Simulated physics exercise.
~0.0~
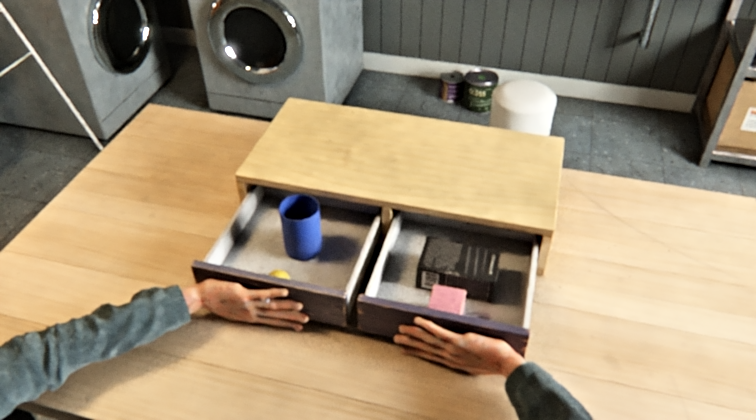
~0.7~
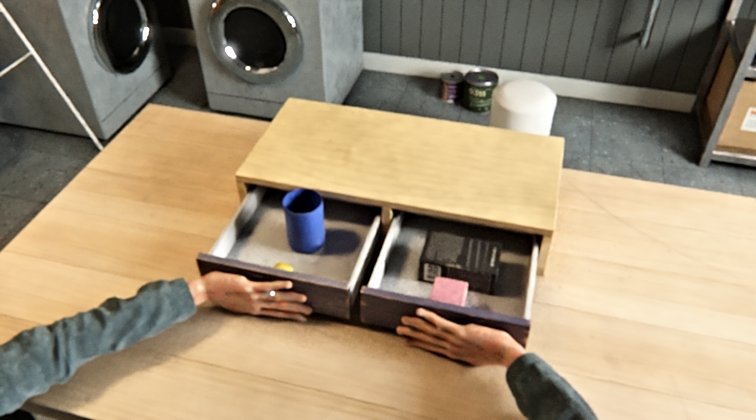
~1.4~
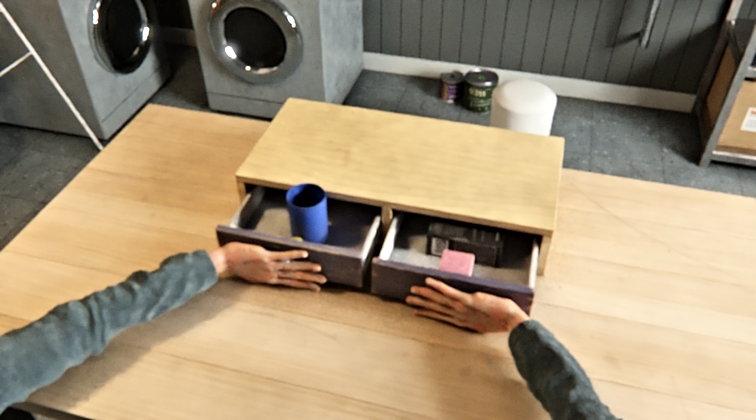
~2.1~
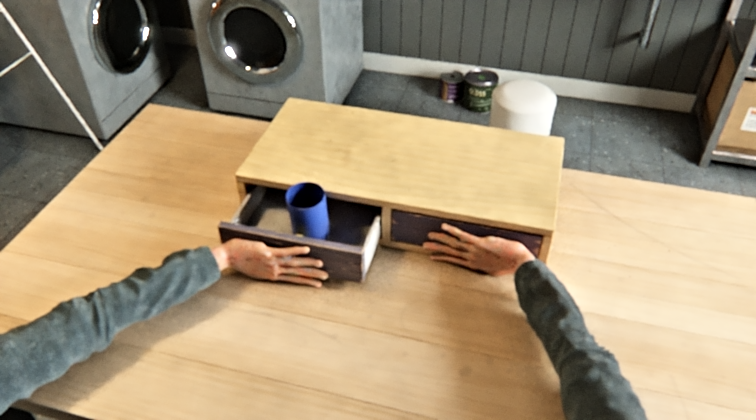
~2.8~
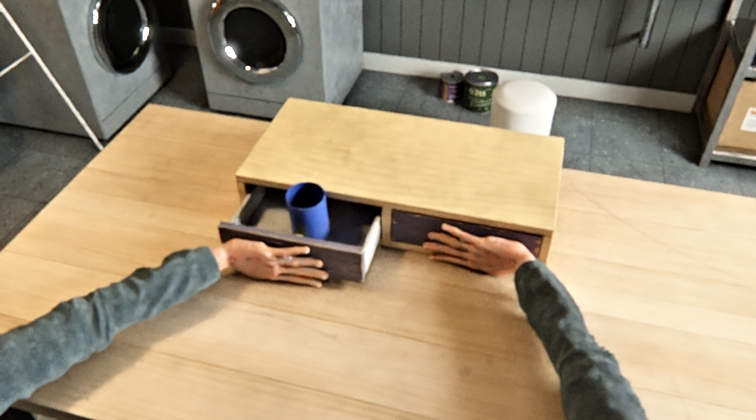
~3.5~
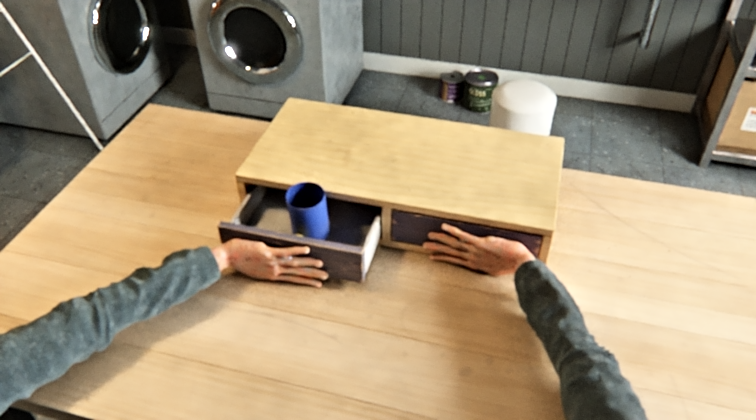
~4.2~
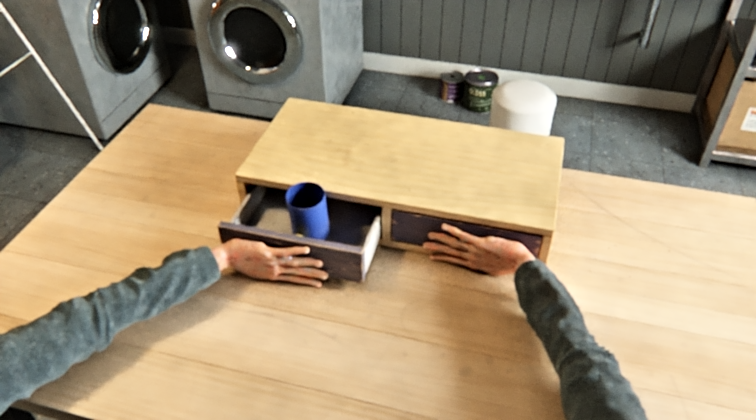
The video shows two hands pushing in the open drawers of a small wooden chest on a table, the left holding a blue cup and the right a black box and pink block. The right drawer closes fully, while the left stops partway and stays ajar.
